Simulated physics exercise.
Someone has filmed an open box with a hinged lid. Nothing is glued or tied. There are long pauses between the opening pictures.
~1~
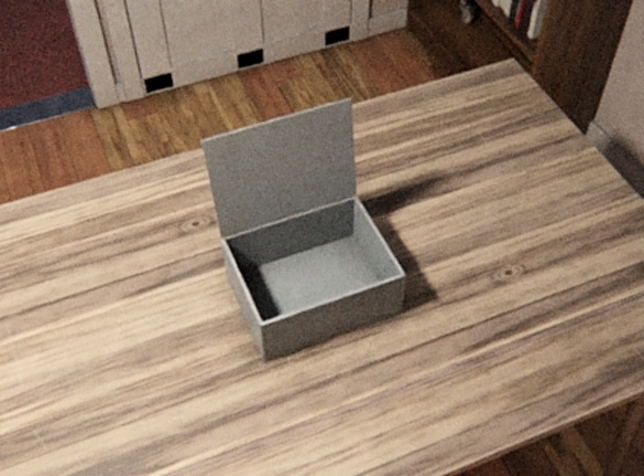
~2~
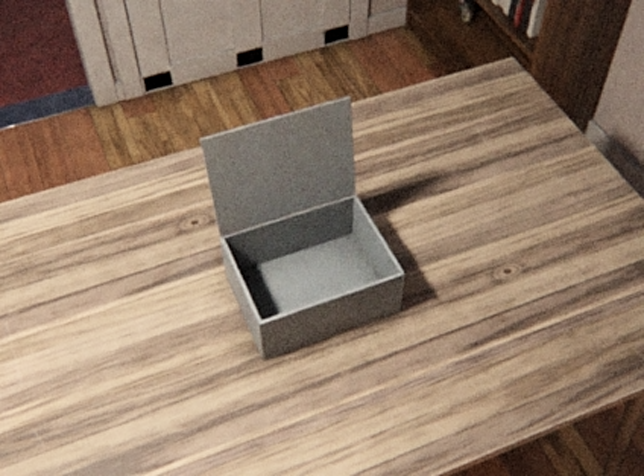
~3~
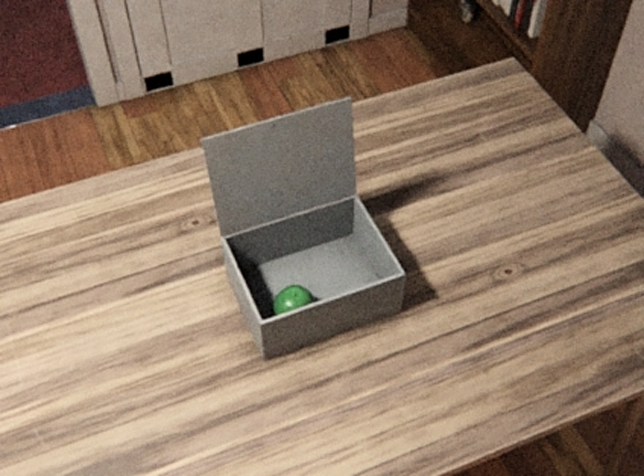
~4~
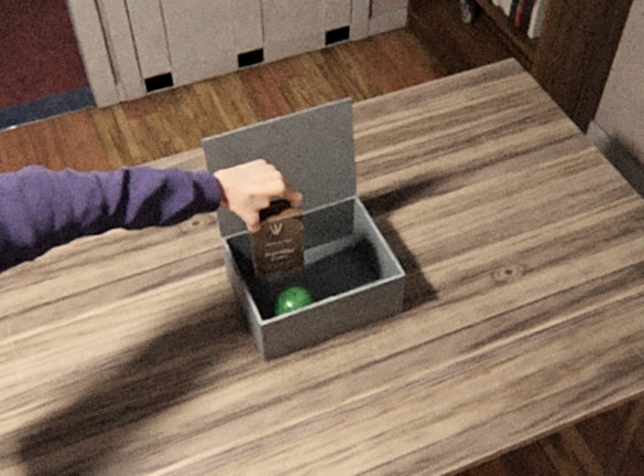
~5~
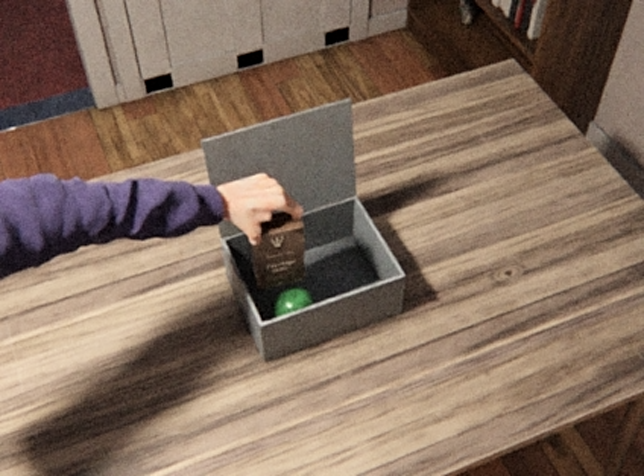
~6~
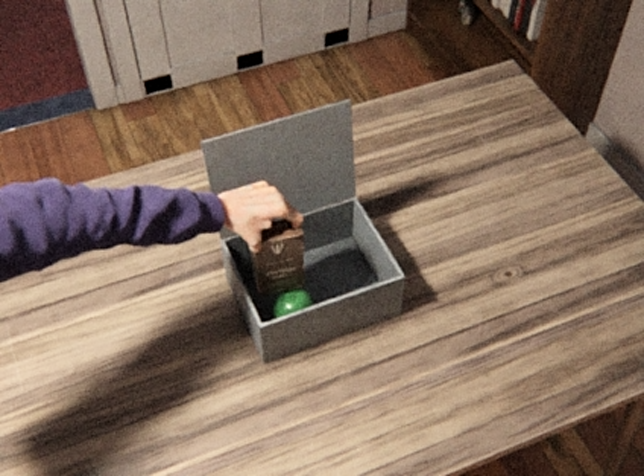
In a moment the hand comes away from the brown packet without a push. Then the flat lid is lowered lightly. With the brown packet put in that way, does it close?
Here the lid stays ajar.
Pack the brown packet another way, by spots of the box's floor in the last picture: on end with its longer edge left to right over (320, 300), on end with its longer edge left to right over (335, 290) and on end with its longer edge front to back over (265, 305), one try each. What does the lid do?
First try: It closes; second try: It stays ajar; third try: It will not close.
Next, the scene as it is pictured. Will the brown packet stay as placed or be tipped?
The brown packet ends up tilted.
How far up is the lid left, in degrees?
Some 90° above the rim.
Then, 0.30 s later than the last frame, brown packet tilted by 58° near (270, 261); green apple moved a little.
Then, 0.40 s later than the last frame, brown packet tilted by 60° near (270, 261); green apple moved a little.
Then, 1.20 s later than the last frame, lid starting down; brown packet tilted by 59° near (269, 262); green apple moved a little.
Then, 2.10 s later than the last frame, lid 89° above the rim; brown packet tilted by 58° near (269, 262); green apple moved a little.
When it is over, lid 88° above the rim; lying over in the box, brown packet; green apple as before. End places, in pixels of the last picture, brown packet near (269, 262).
